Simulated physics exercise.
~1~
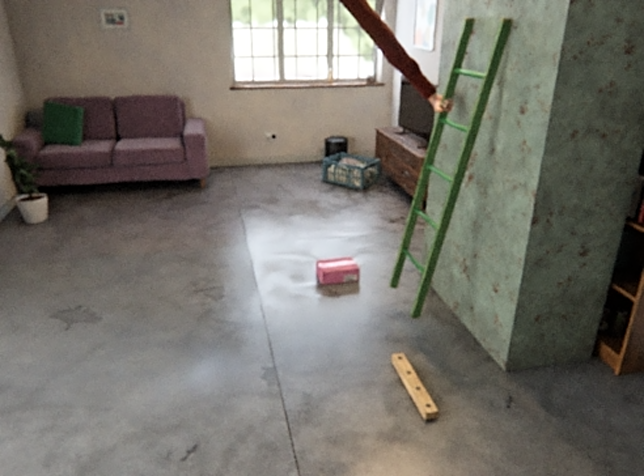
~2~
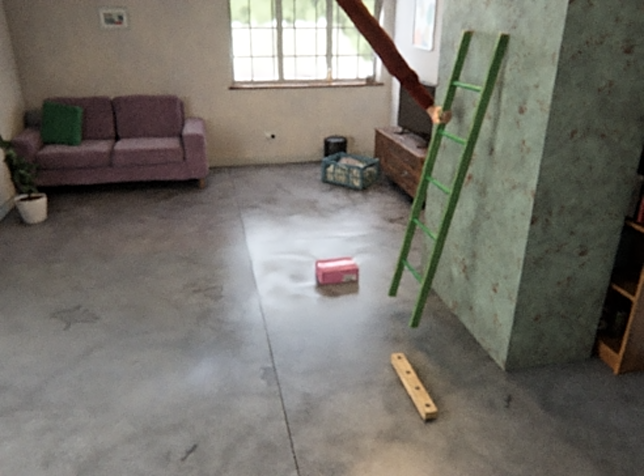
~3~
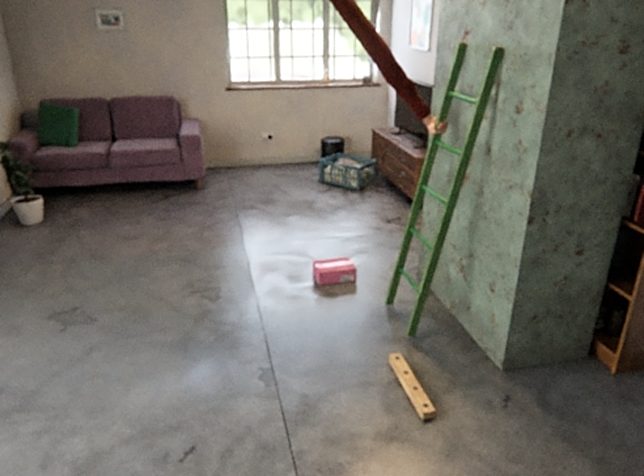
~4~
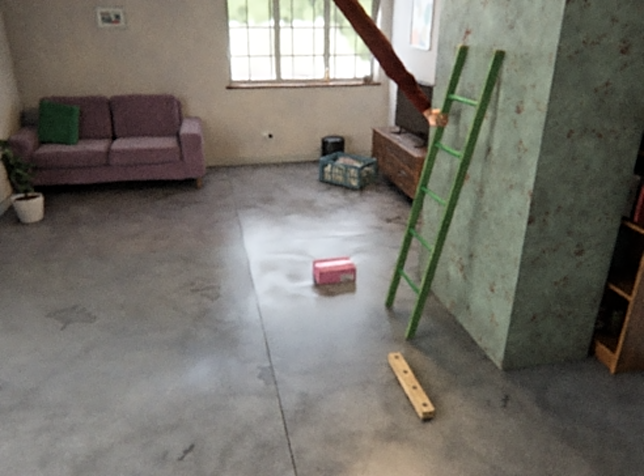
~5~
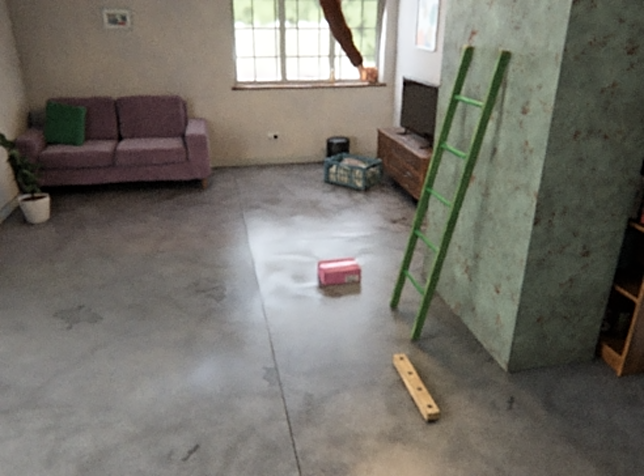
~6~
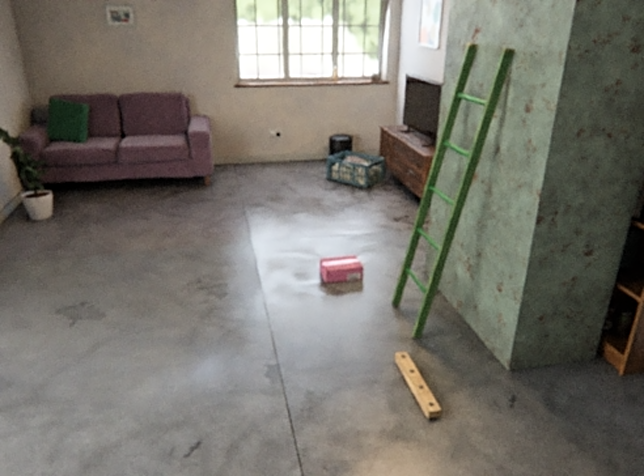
In a living room, a hand lowers a green ladder, lets go, and it stays leaning.
